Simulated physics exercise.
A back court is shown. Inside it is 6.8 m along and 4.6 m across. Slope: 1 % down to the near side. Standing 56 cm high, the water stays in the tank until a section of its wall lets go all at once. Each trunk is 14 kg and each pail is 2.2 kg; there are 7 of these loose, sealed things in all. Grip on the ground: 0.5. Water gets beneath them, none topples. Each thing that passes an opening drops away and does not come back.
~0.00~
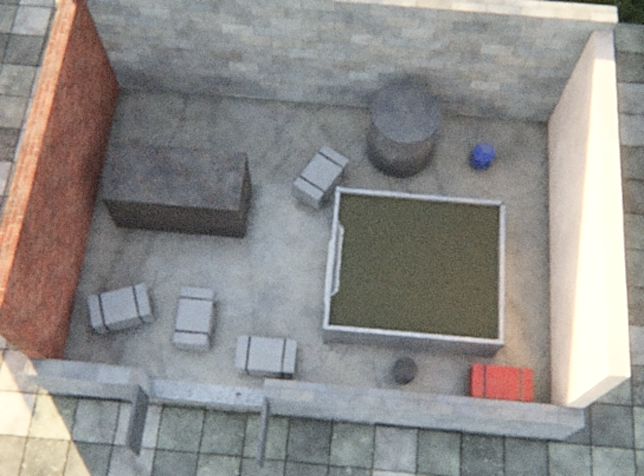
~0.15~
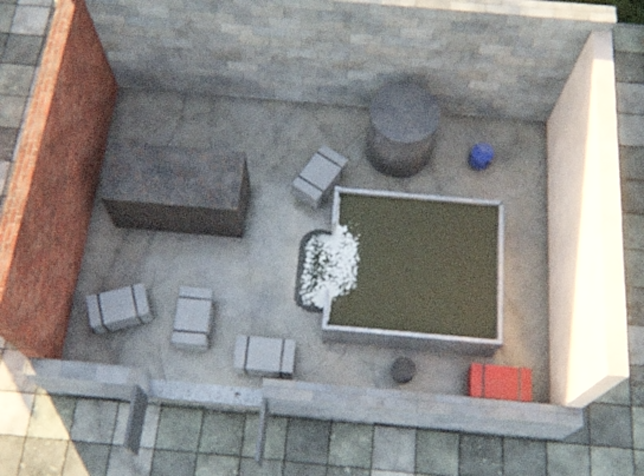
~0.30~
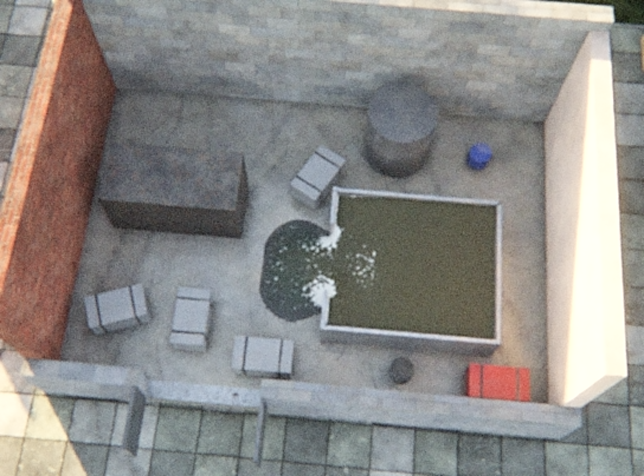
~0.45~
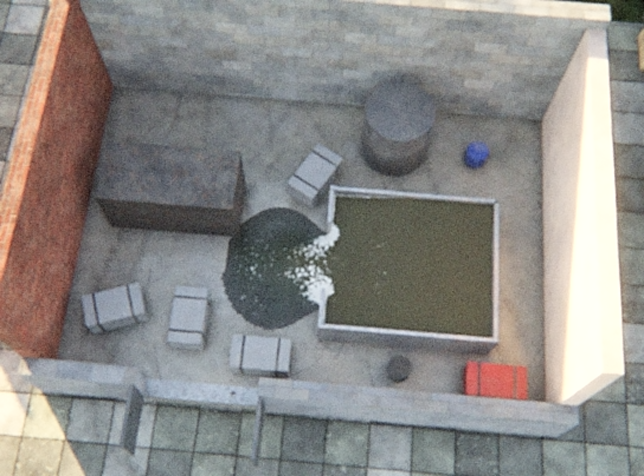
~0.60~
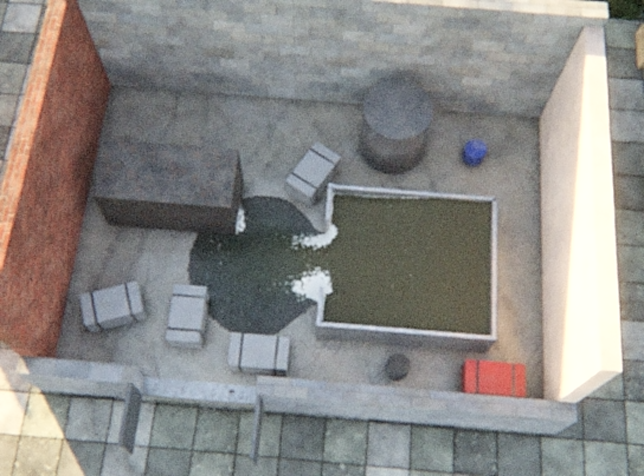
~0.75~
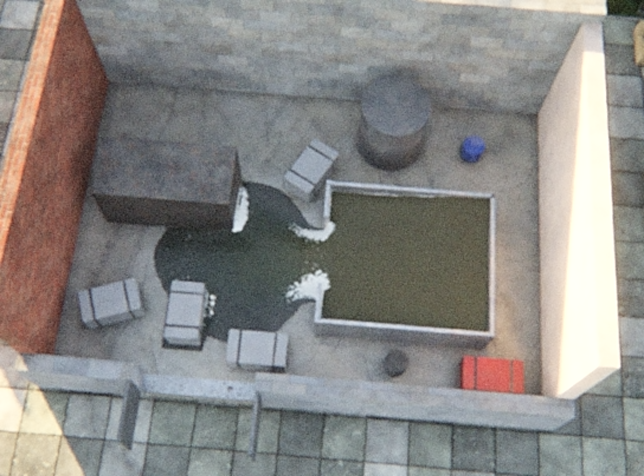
In a walled court, dark water pours from a tank's left side and spreads leftward.
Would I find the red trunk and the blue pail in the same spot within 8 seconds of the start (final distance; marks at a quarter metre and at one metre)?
First the red trunk: It barely budges. Then the blue pail: It barely budges.
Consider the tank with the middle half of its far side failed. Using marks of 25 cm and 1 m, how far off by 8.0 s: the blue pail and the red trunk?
Here's how it goes: The blue pail winds up well off, and the red trunk winds up well off.
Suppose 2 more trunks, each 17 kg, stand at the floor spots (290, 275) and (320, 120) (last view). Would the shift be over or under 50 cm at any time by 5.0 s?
Lab note - in order: Above threshold / below threshold.
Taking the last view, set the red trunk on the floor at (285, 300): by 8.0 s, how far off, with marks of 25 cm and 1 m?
By that time it is swept a long way.
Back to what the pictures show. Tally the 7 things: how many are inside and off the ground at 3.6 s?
2.
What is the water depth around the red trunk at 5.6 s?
Depth: About 0 cm.
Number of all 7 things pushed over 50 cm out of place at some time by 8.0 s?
2 in all.
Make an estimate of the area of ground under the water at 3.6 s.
Wet: Near 19 m2.
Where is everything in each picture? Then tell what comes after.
In the first picture, the red trunk at (503, 382), on the bottom; the blue pail at (484, 152), on the bottom; 4.6 m2 under water; 0 of 7 have shifted.
In the second picture, the red trunk at (502, 382) rests on the ground; the blue pail at (483, 152), on the bottom; water covers 5.1 m2; 0 of 7 have shifted.
In the third picture, the red trunk at (500, 382) rests on the ground; the blue pail at (481, 152) rests on the ground; 5.8 m2 under water; 0 of 7 have shifted.
In the fourth picture, the red trunk at (497, 380) rests on the ground; the blue pail at (478, 151), on the bottom; 6.7 m2 under water; 0 of 7 have shifted.
In the fifth picture, the red trunk at (496, 378) rests on the ground; the blue pail at (476, 148), on the bottom; 7.5 m2 under water; 0 of 7 have shifted.
In the sixth picture, the red trunk at (494, 374) rests on the ground; the blue pail at (474, 145) rests on the ground; 8.2 m2 under water; 0 of 7 have shifted.
After 1.6 s the red trunk is near (494, 374), 0.0 m from its start, aground; the blue pail is near (474, 145), 0.0 m from its start, aground; 0 of 7 are out; 0 afloat.
After 3.6 s the red trunk is near (494, 374), 0.0 m from its start, aground; the blue pail is near (474, 145), 0.0 m from its start, aground; 0 of 7 are out; 2 afloat.
After 5.6 s the red trunk is near (494, 374), 0.0 m from its start, aground; the blue pail is near (474, 145), 0.0 m from its start, aground; 0 of 7 are out; 2 afloat.
After 8.0 s the red trunk is near (494, 374), 0.0 m from its start, aground; the blue pail is near (474, 145), 0.0 m from its start, aground; 0 of 7 are out; 3 afloat.
